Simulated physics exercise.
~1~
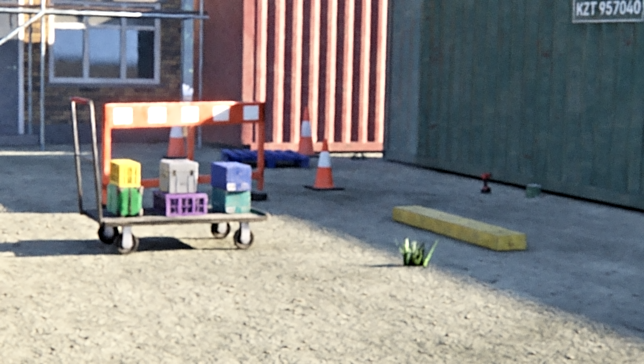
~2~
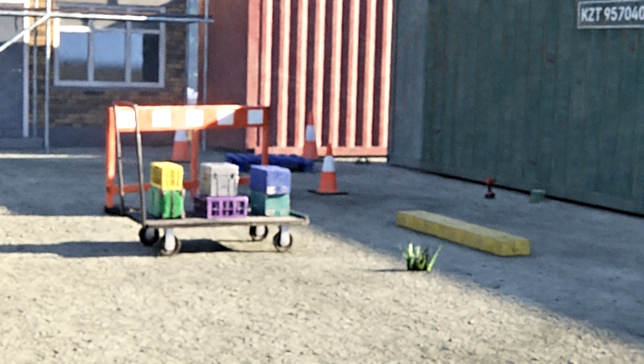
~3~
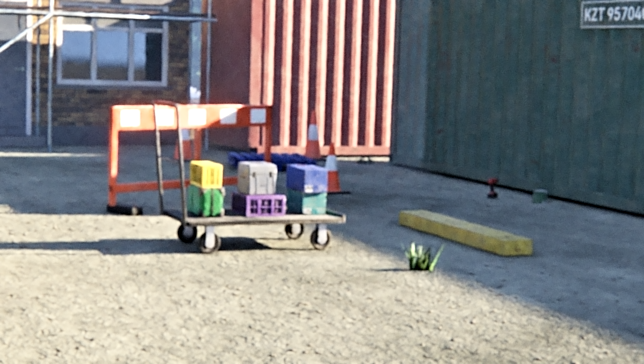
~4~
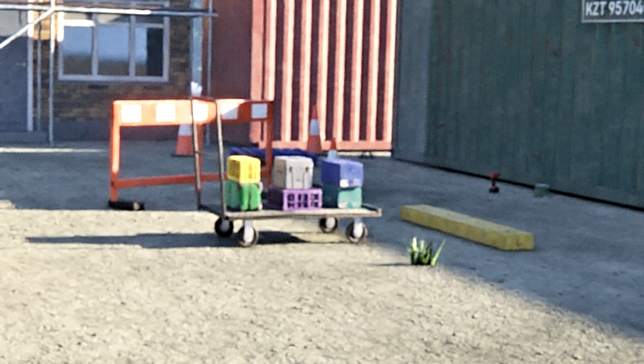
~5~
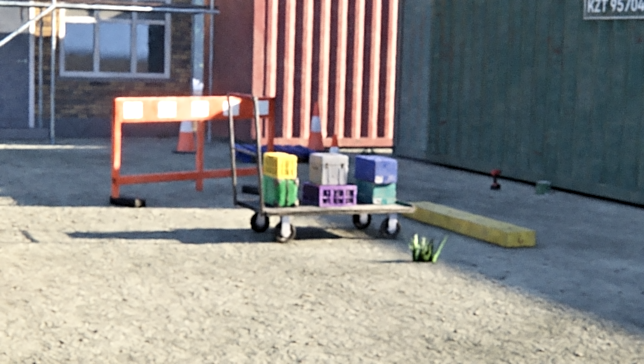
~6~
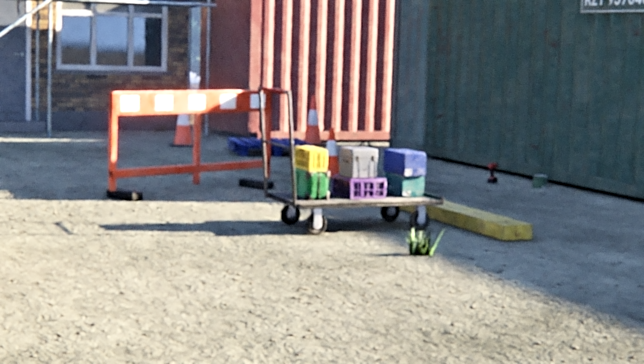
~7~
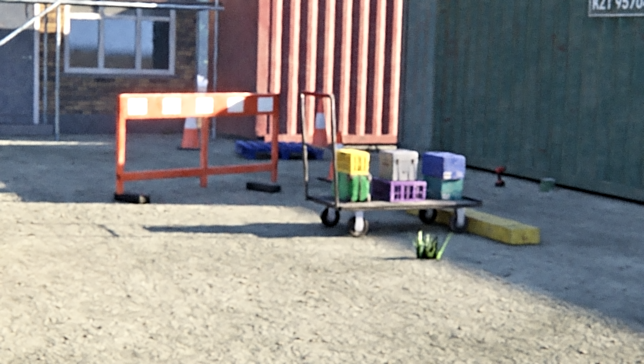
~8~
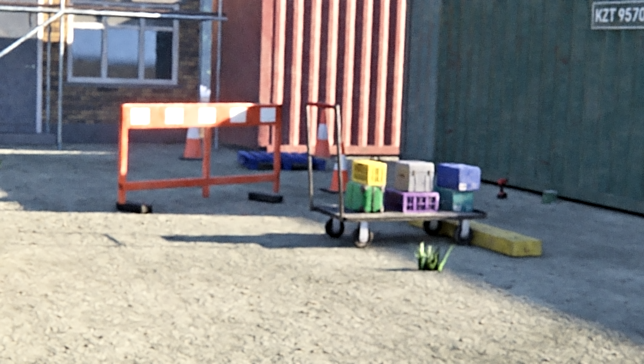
Flatbed trolley carrying stacked colourful crates rolling right across a sunlit yard, reaching a low yellow kerb with its load still aboard.
